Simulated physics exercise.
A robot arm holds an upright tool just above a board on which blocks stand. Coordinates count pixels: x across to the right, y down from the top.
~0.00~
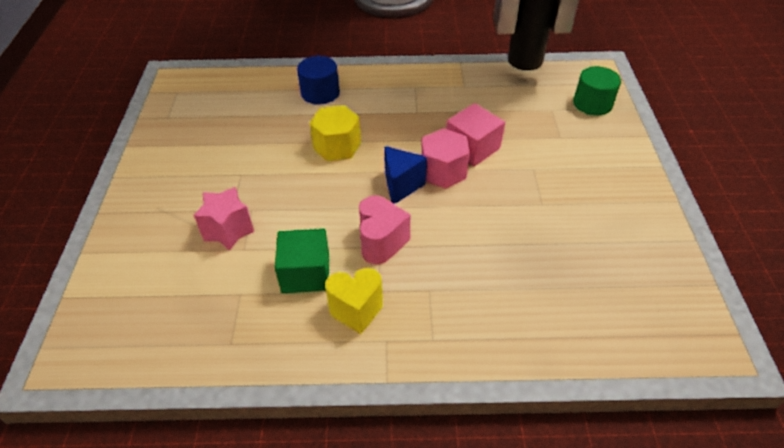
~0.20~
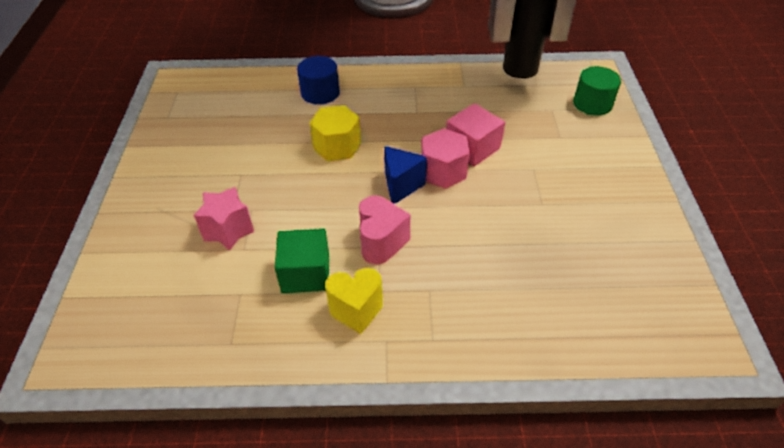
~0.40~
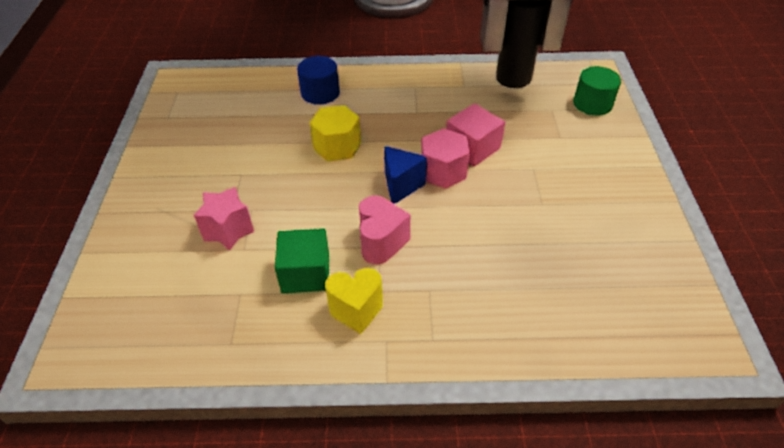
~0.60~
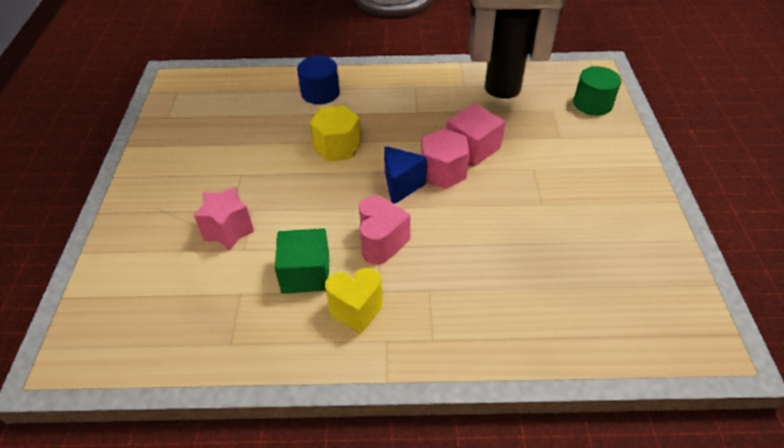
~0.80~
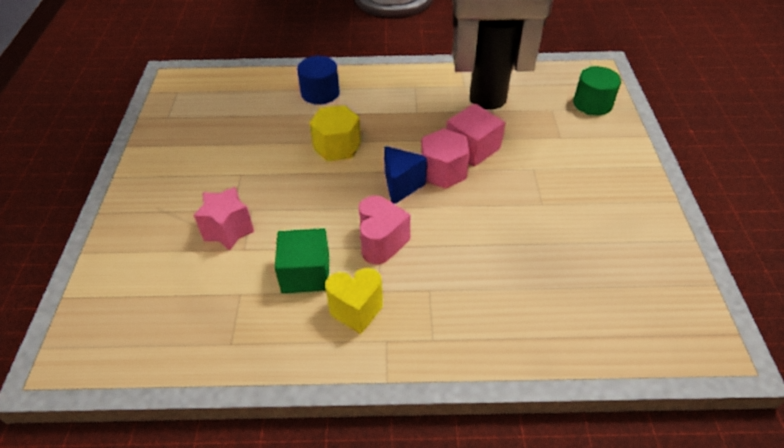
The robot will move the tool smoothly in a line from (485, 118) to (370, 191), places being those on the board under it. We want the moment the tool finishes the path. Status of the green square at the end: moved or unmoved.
The green square does not move.
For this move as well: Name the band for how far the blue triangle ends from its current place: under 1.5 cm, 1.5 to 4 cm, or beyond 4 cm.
That one ends up more than 4 cm from where it is now.
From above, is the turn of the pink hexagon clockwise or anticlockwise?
That block twists counter-clockwise.
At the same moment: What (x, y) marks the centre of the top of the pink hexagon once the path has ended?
Top centre: (448, 205).
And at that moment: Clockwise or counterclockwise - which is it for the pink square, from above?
That block twists counter-clockwise.
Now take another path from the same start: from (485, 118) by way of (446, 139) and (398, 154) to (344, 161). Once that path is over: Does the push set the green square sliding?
Short answer: No.
On the path given first. One third of the way, tool at (451, 122); blue triangle at (396, 168), turned 55° clockwise; pink hexagon at (440, 172), turned 20° anticlockwise; pink square at (454, 142), turned 35° anticlockwise.
Two thirds of the way, tool at (412, 146); blue triangle at (393, 169), turned 55° clockwise; pink hexagon at (443, 199), turned 50° anticlockwise; pink square at (433, 165), turned 70° anticlockwise.
At the end, tool at (369, 172); green square in place; blue triangle at (359, 191); pink hexagon at (448, 205), turned 60° anticlockwise; pink square at (427, 172), turned 85° anticlockwise.
